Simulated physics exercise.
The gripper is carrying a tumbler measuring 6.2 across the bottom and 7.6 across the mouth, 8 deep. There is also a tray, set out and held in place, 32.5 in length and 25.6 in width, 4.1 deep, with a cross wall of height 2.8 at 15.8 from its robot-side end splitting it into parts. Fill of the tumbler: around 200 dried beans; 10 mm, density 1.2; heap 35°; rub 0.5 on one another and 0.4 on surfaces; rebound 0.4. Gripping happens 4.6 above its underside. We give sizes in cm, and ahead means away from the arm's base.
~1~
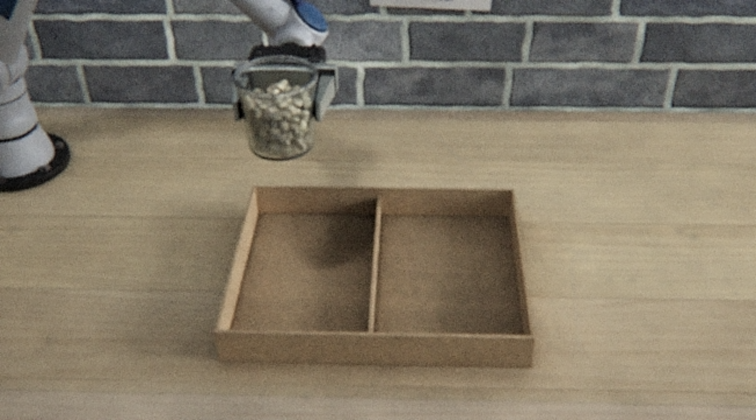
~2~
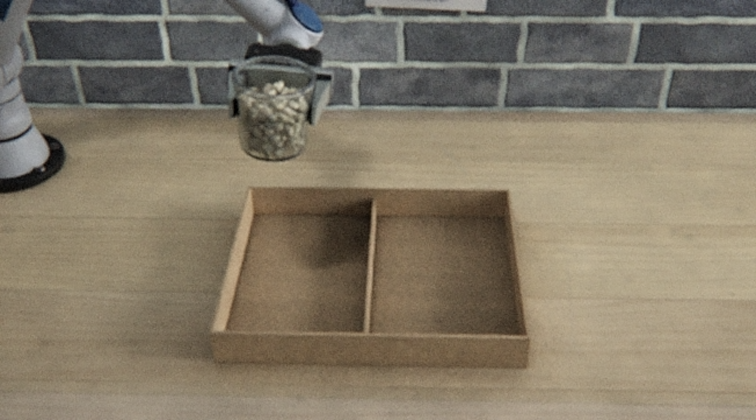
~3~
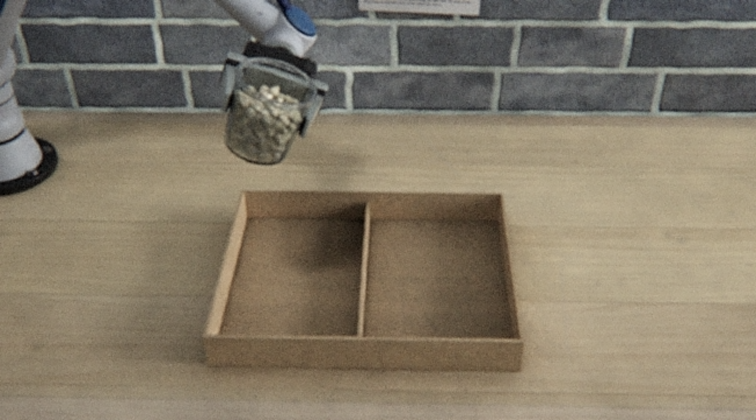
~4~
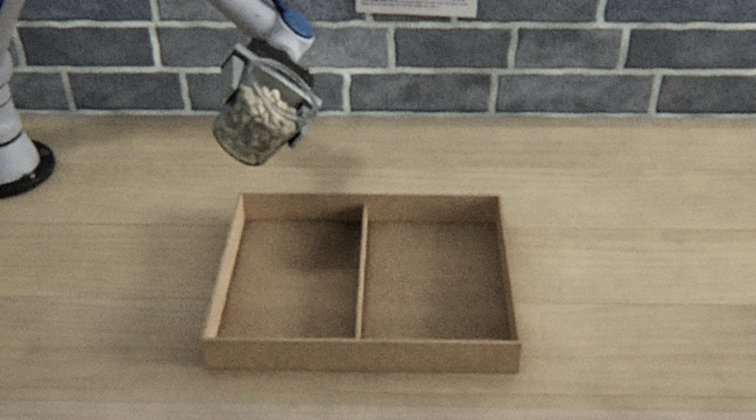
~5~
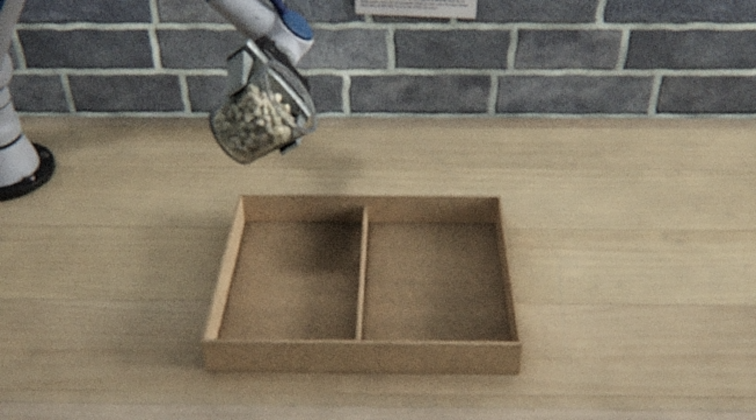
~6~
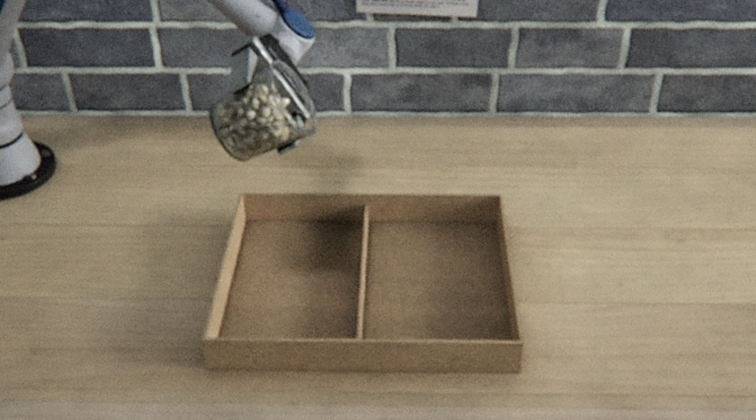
At first, a robot arm's gripper holds a clear tumbler of pale beans upright above an empty, divided tray on a wooden table. The arm shifts the tumbler slightly left while tilting it further and further, until it leans steeply with the beans still inside and the tray still empty.
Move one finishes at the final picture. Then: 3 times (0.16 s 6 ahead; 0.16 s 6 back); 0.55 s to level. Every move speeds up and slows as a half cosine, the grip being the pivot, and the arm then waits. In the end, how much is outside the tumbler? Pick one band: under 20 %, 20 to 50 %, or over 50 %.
20 to 50 %.
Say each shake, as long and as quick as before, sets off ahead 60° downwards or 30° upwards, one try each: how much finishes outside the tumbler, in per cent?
First try some 0 %, second try some 55 %.
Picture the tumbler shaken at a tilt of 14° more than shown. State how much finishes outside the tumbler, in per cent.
75 %.
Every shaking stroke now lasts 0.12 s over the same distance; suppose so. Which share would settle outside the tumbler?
Roughly 65 percent would.
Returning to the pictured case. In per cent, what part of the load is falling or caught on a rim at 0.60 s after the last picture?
Logged share: Close to 11 per cent.
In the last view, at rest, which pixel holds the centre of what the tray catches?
Near pixel (382, 278).
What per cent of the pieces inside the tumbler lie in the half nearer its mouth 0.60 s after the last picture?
Around 45 per cent of it.
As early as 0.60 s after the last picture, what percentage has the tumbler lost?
Roughly 30 per cent by then.
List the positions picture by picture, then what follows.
The tumbler middle at (279, 111), level; upper third of the load around (278, 102), from x 245 to 305, top at y 85; 195 in the tumbler, in the first picture.
The tumbler middle at (274, 112), tilted 6° forward; upper third of the load around (272, 103), from x 245 to 305, top at y 85, in the second picture.
The tumbler middle at (266, 115), tilted 21° forward; upper third of the load around (260, 106), from x 235 to 295, top at y 90, in the third picture.
The tumbler middle at (261, 117), tilted 39° forward; upper third of the load around (253, 106), from x 225 to 295, top at y 85, in the fourth picture.
The tumbler middle at (260, 117), tilted 54° forward; upper third of the load around (253, 106), from x 220 to 290, top at y 90, in the fifth picture.
The tumbler middle at (261, 116), tilted 60° forward; upper third of the load around (253, 105), from x 220 to 295, top at y 85; 195 in the tumbler, in the sixth picture.
Then, 0.60 s on, tilted 60° forward, highest piece 24 above the table; 132 in the tumbler, 29 in the far-side part, 12 in the robot-side part, 1 on the table or floor, 21 in flight or on a rim.
Then, 1.21 s on, tilted 35° forward, highest piece 25 above the table; 124 in the tumbler, 40 in the far-side part, 30 in the robot-side part, 1 on the table or floor.
Then, 1.71 s on, level, highest piece 26 above the table; 124 in the tumbler, 40 in the far-side part, 30 in the robot-side part, 1 on the table or floor.
Then, 2.76 s on, level, highest piece 26 above the table; 124 in the tumbler, 40 in the far-side part, 30 in the robot-side part, 1 on the table or floor.
In the end, 124 in the tumbler, 40 in the far-side part, 30 in the robot-side part, 1 on the table or floor. That is 36 % outside the tumbler.
